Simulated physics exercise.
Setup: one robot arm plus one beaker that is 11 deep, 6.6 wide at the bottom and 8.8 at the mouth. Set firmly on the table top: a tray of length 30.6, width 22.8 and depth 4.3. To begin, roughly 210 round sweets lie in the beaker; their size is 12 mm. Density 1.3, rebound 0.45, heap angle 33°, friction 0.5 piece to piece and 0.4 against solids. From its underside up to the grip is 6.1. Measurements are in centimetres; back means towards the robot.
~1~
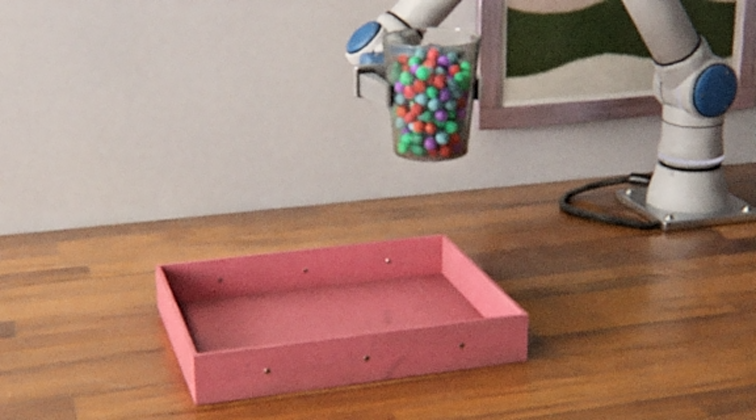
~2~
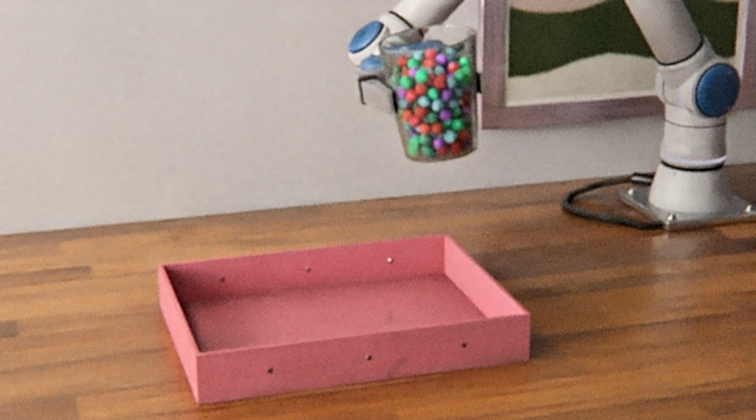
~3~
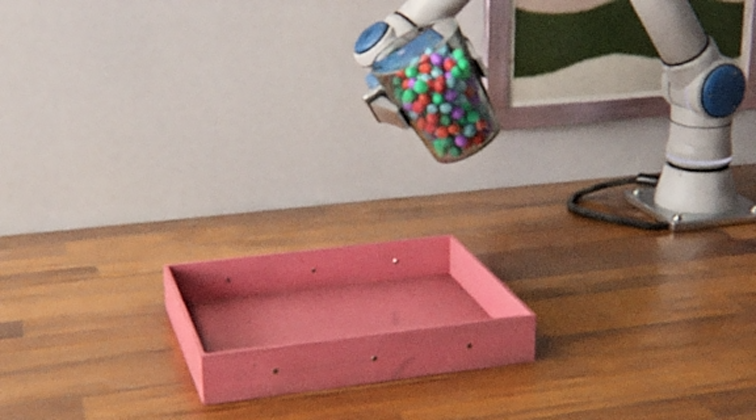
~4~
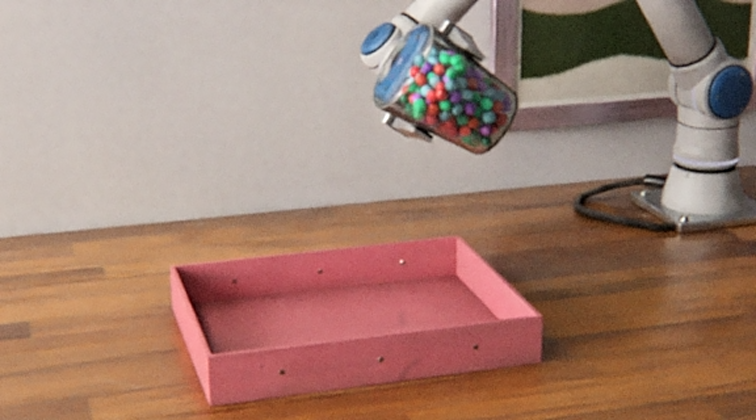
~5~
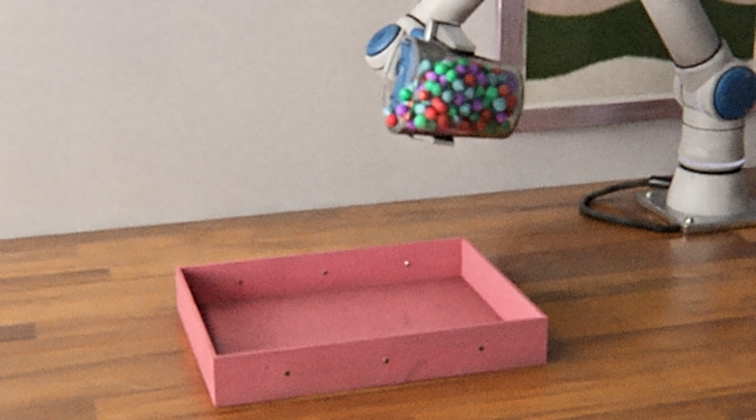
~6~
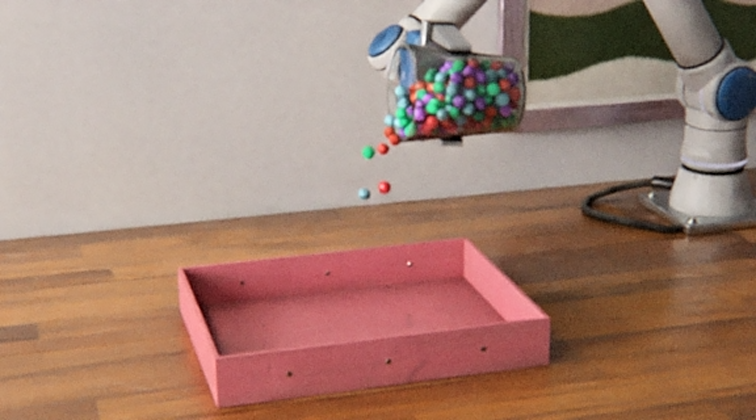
A robot arm grips a clear beaker of small multicoloured balls above a wooden table, seen from slightly above, with a pale wall and framed picture behind. Below the beaker sits an open pink tray, and the arm's base stands at the right. The arm tips the beaker leftward onto its side until a few balls drop from its mouth, while the view drifts slightly left.
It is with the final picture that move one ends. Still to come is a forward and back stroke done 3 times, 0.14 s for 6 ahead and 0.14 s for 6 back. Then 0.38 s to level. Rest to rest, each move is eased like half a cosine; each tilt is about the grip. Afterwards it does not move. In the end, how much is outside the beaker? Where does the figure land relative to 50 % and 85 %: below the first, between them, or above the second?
It lands above 85 %.
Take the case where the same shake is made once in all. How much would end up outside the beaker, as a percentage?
Expected share: About 80 %.
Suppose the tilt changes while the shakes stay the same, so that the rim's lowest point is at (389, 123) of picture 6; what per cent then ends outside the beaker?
Close to 65 in a hundred.
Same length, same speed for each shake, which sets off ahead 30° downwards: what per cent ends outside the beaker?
It comes to around 80 percent.
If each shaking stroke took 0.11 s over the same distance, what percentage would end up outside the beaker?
It would be near 100 per cent.
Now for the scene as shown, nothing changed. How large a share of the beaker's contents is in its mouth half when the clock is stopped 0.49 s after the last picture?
Near 90 %.
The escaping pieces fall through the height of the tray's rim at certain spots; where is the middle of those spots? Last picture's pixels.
Their middle lies around (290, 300).
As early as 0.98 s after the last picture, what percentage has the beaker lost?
About 95 per cent.
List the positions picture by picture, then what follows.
The first picture shows beaker middle at (431, 97), level; upper third of the load around (432, 78), from x 395 to 465, top at y 55; 209 in the beaker.
The second picture shows beaker middle at (434, 96), tilted 8° forward; upper third of the load around (434, 76), from x 395 to 470, top at y 55.
The third picture shows beaker middle at (442, 96), tilted 29° forward; upper third of the load around (442, 77), from x 400 to 490, top at y 50.
The fourth picture shows beaker middle at (451, 95), tilted 56° forward; upper third of the load around (451, 77), from x 410 to 505, top at y 55.
The fifth picture shows beaker middle at (457, 94), tilted 77° forward; upper third of the load around (463, 78), from x 390 to 510, top at y 65.
The sixth picture shows beaker middle at (459, 94), tilted 85° forward; upper third of the load around (470, 79), from x 365 to 515, top at y 65; 205 in the beaker, 4 in flight or on a rim.
Then, 0.49 s later, tilted 85° forward, highest piece 23 above the table; 156 in the tray, 49 in the beaker, 4 in flight or on a rim.
Then, 0.98 s later, tilted 61° forward, highest piece 23 above the table; 195 in the tray, 11 in the beaker, 1 on the table or floor, 2 in flight or on a rim.
Then, 1.42 s later, level, highest piece 20 above the table; 197 in the tray, 11 in the beaker, 1 on the table or floor.
Then, 2.47 s later, level, highest piece 20 above the table; 197 in the tray, 11 in the beaker, 1 on the table or floor.
At rest, 197 in the tray, 11 in the beaker, 1 on the table or floor. That is 95 % outside the beaker.
